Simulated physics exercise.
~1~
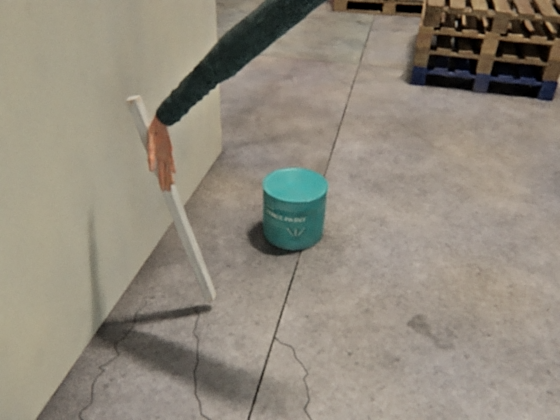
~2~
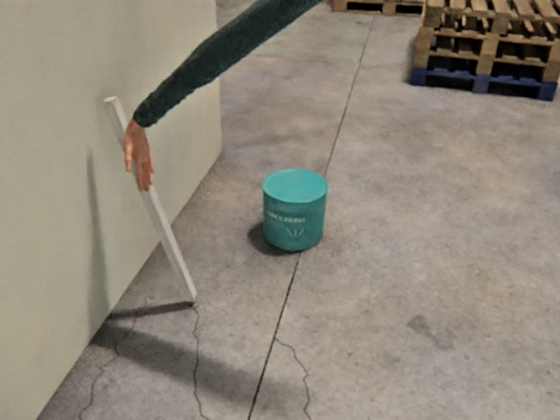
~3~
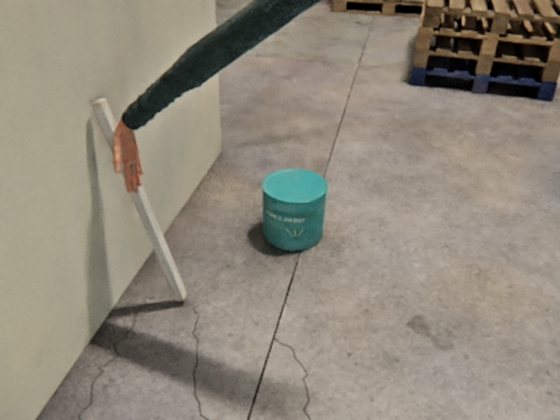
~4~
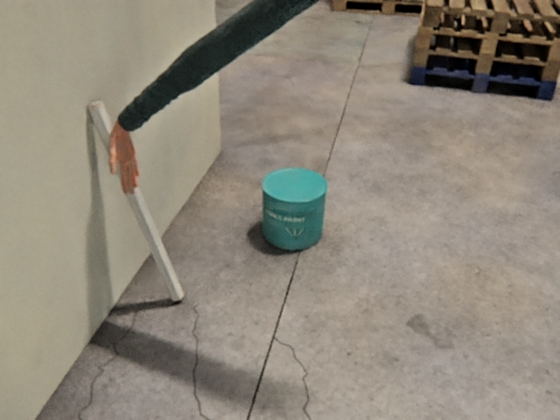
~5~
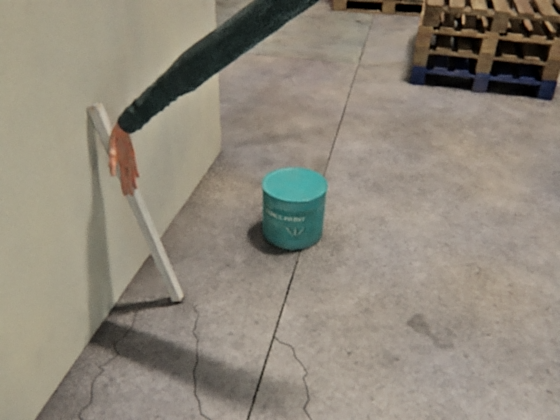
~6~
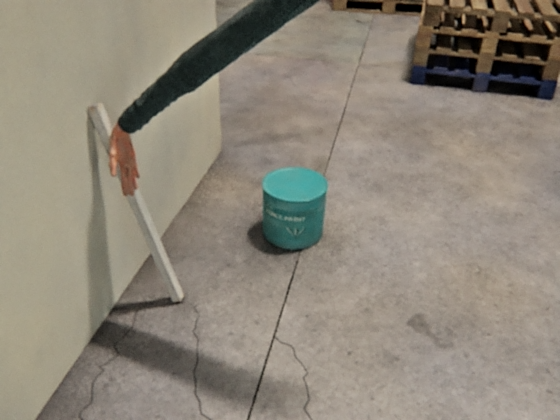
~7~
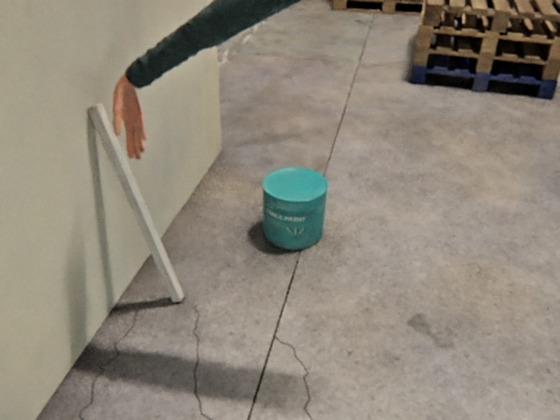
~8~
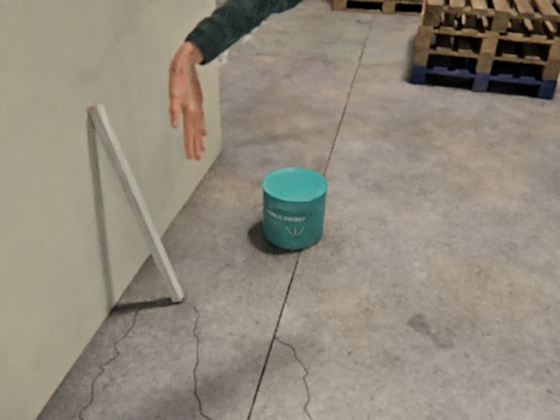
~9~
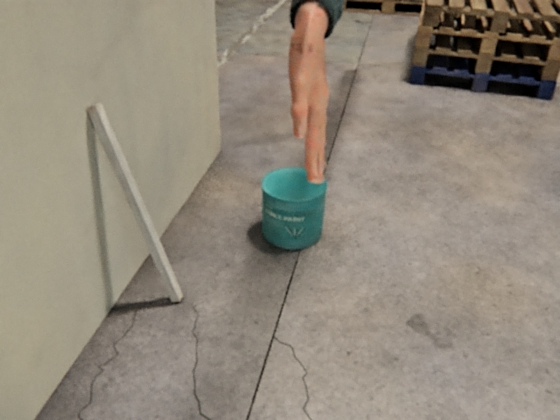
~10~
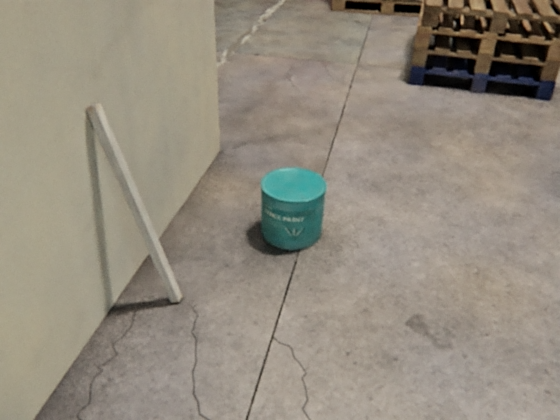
On a concrete warehouse floor, a hand leaning a white pole against a wall, letting go and withdrawing, the pole staying propped.
